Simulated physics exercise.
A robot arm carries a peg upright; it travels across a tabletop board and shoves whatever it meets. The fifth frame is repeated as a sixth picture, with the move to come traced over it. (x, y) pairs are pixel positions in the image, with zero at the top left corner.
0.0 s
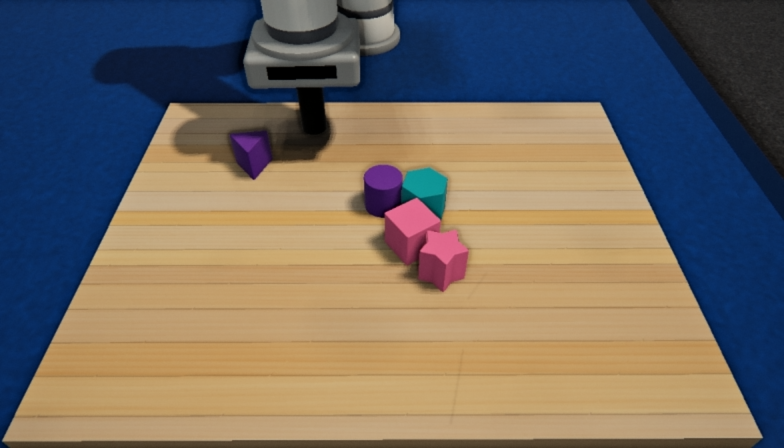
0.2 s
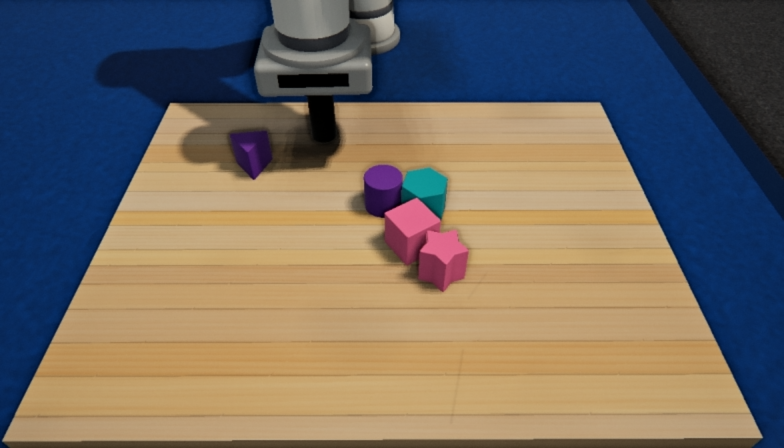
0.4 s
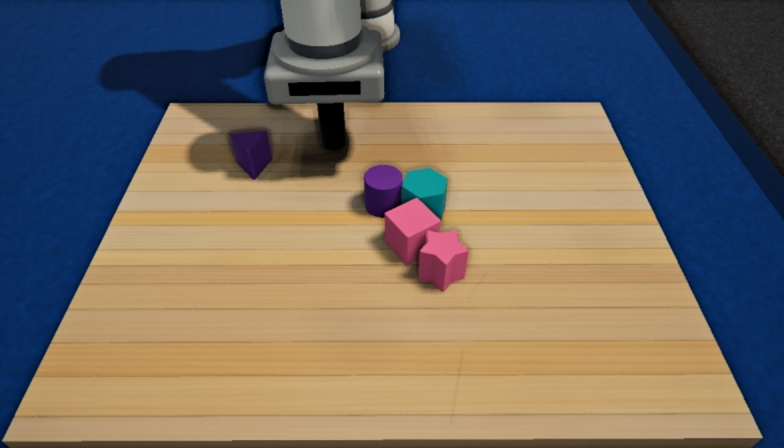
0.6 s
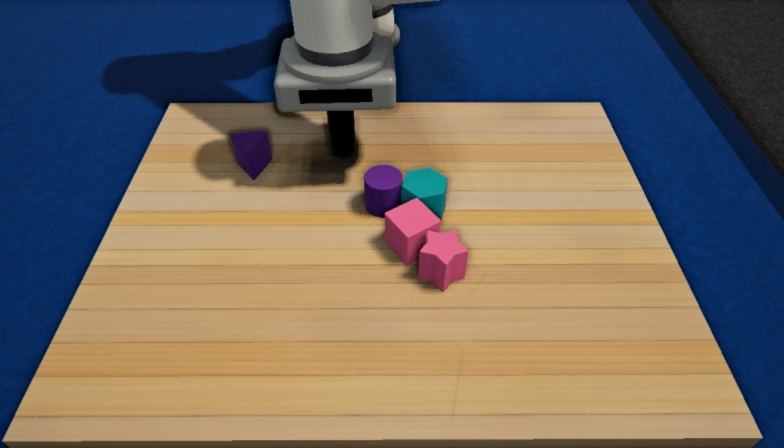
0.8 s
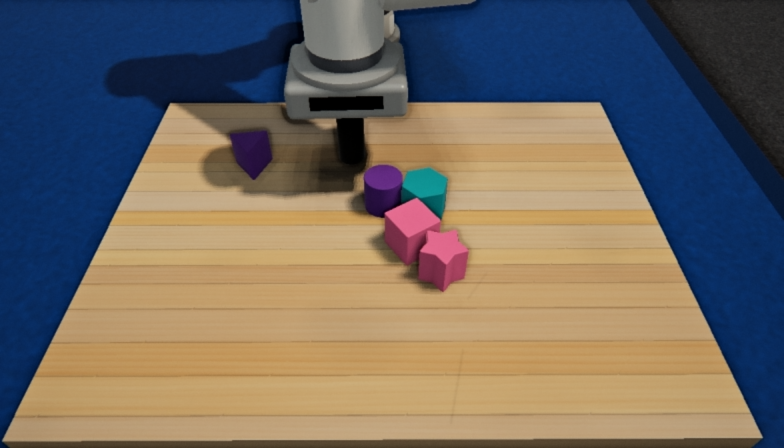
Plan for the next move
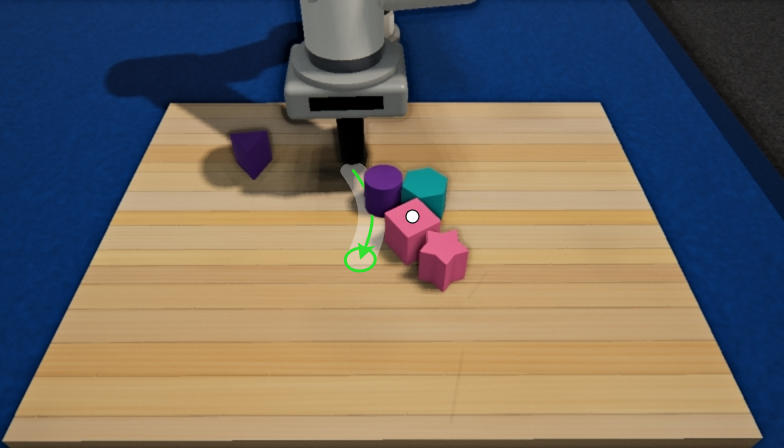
On a wooden board over blue, a robot arm's dark peg moves slightly right and nearer while five colourful blocks stay still.
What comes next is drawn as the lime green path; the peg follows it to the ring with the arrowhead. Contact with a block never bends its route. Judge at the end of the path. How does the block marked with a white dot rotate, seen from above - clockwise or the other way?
The answer is clockwise.
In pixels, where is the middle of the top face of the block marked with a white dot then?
I'd say the block marked with a white dot ends with its top centre at (430, 232).
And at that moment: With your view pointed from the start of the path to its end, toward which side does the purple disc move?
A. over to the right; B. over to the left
The answer is B.
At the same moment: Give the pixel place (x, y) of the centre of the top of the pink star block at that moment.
That would be at about pixel (458, 259).
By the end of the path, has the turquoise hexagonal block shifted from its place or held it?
Its place changes.
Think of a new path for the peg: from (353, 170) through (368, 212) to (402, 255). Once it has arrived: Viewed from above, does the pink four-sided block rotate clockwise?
Yes, I think so.
Drawn move, from (353, 170) over (368, 196) and (371, 226) to (360, 259); the dot is on the pink four-sided block.
What follows on the original path. One third of the way, peg at (368, 182); purple disc at (389, 184); turquoise hexagonal block at (430, 184), turned 15° anticlockwise.
Two thirds of the way, peg at (371, 213); purple disc at (404, 205); pink four-sided block at (429, 232), turned 20° clockwise; turquoise hexagonal block at (438, 187), turned 35° anticlockwise; pink star block at (457, 258), turned 20° anticlockwise.
At the end, peg at (359, 246); purple disc at (405, 206); pink four-sided block at (430, 232), turned 20° clockwise; turquoise hexagonal block at (438, 187), turned 35° anticlockwise; pink star block at (458, 259), turned 20° anticlockwise.
